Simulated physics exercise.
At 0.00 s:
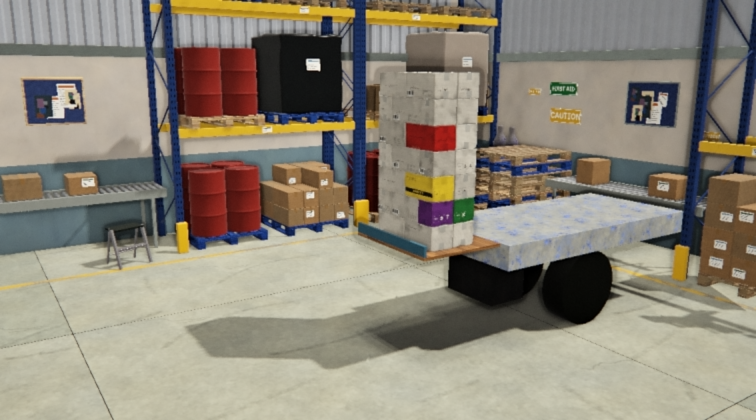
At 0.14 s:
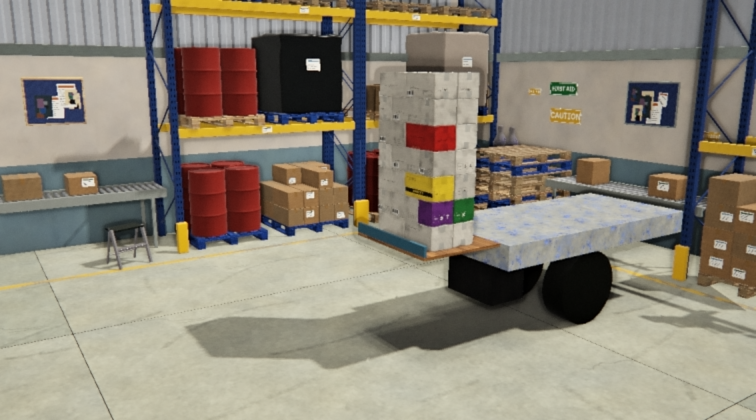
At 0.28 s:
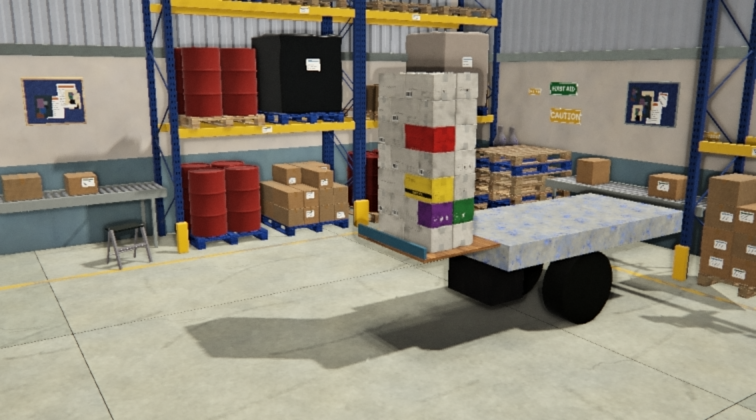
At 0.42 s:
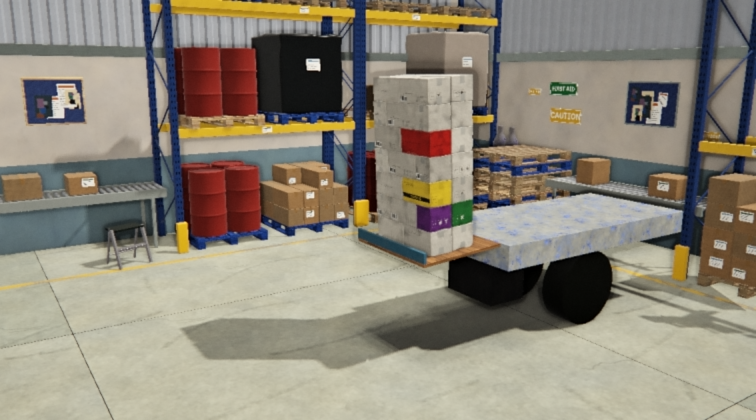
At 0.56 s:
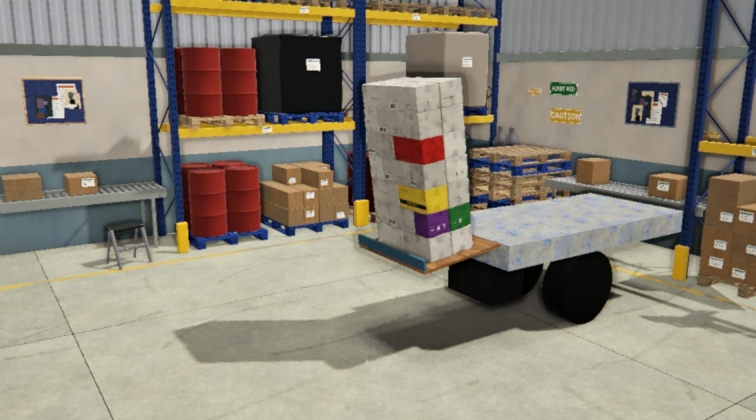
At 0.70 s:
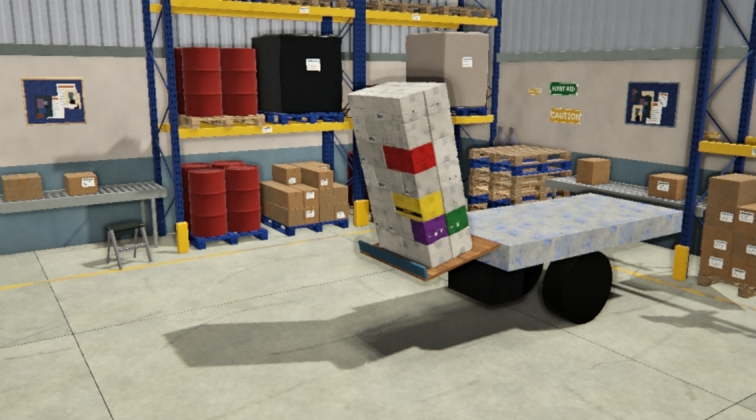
In a warehouse with racks of red barrels and cardboard boxes, a tall stack of pale parcels, a few of them coloured, stands upright on a flap at the end of a wheeled flat-bed. The flap then slopes gradually downward, and the stack leans further and further to the left.
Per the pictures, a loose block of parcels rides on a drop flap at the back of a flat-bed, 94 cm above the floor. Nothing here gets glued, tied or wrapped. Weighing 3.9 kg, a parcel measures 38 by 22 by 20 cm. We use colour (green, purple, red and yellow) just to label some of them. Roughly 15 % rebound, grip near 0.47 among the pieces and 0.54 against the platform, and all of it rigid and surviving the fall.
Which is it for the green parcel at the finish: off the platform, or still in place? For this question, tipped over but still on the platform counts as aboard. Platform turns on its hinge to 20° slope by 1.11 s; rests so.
Still in place.
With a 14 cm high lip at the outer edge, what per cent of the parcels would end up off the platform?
Result - 80 %.
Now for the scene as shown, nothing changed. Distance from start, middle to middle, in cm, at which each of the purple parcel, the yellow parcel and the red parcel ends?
Displacements: Purple = 130, yellow = 150, red = 220 (cm).
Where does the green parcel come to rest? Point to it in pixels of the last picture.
Roughly at (429, 235).
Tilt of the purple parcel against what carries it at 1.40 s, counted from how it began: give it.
Measured against how it began, the tilt is near 70 degrees.
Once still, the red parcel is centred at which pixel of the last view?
Near (280, 382).
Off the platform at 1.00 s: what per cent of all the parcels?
It's 15 percent at that point.
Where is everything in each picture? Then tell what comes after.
In the first picture (pixels give the middle of a visible side; leans and shifts are taken against what carries them), platform's outer corner (425, 260) slope 0°; green parcel (464, 211); red parcel (420, 137); purple parcel (443, 214); none has stirred.
In the second picture, platform's outer corner (425, 260) slope 0°; green parcel (464, 211).
In the third picture, platform's outer corner (425, 262) slope 1°; green parcel (464, 211).
In the fourth picture, platform's outer corner (426, 266) slope 4°; green parcel (463, 213); movement in 10 of them.
In the fifth picture, platform's outer corner (426, 273) slope 8°; green parcel (461, 217).
In the sixth picture, platform's outer corner (427, 280) slope 12°; green parcel (458, 220); red parcel (398, 160) 32 mm from its place; yellow parcel (407, 207) 18 mm from its place; movement in 24 of them.
After 1.00 s, slope 19°; 5 of the 34 parcels off the platform; green parcel 14° from how it stood; yellow parcel 15° from how it stood.
After 1.40 s, slope 20°; 27 of the 34 parcels off the platform; green parcel 52° from how it stood; purple parcel on its side.
In the end (2.1 s), slope 20°; 27 of the 34 parcels off the platform; green parcel 52° from how it stood; red parcel on its side; yellow parcel on its side. From the last view, middles, green parcel near (429, 235), red parcel near (280, 382).
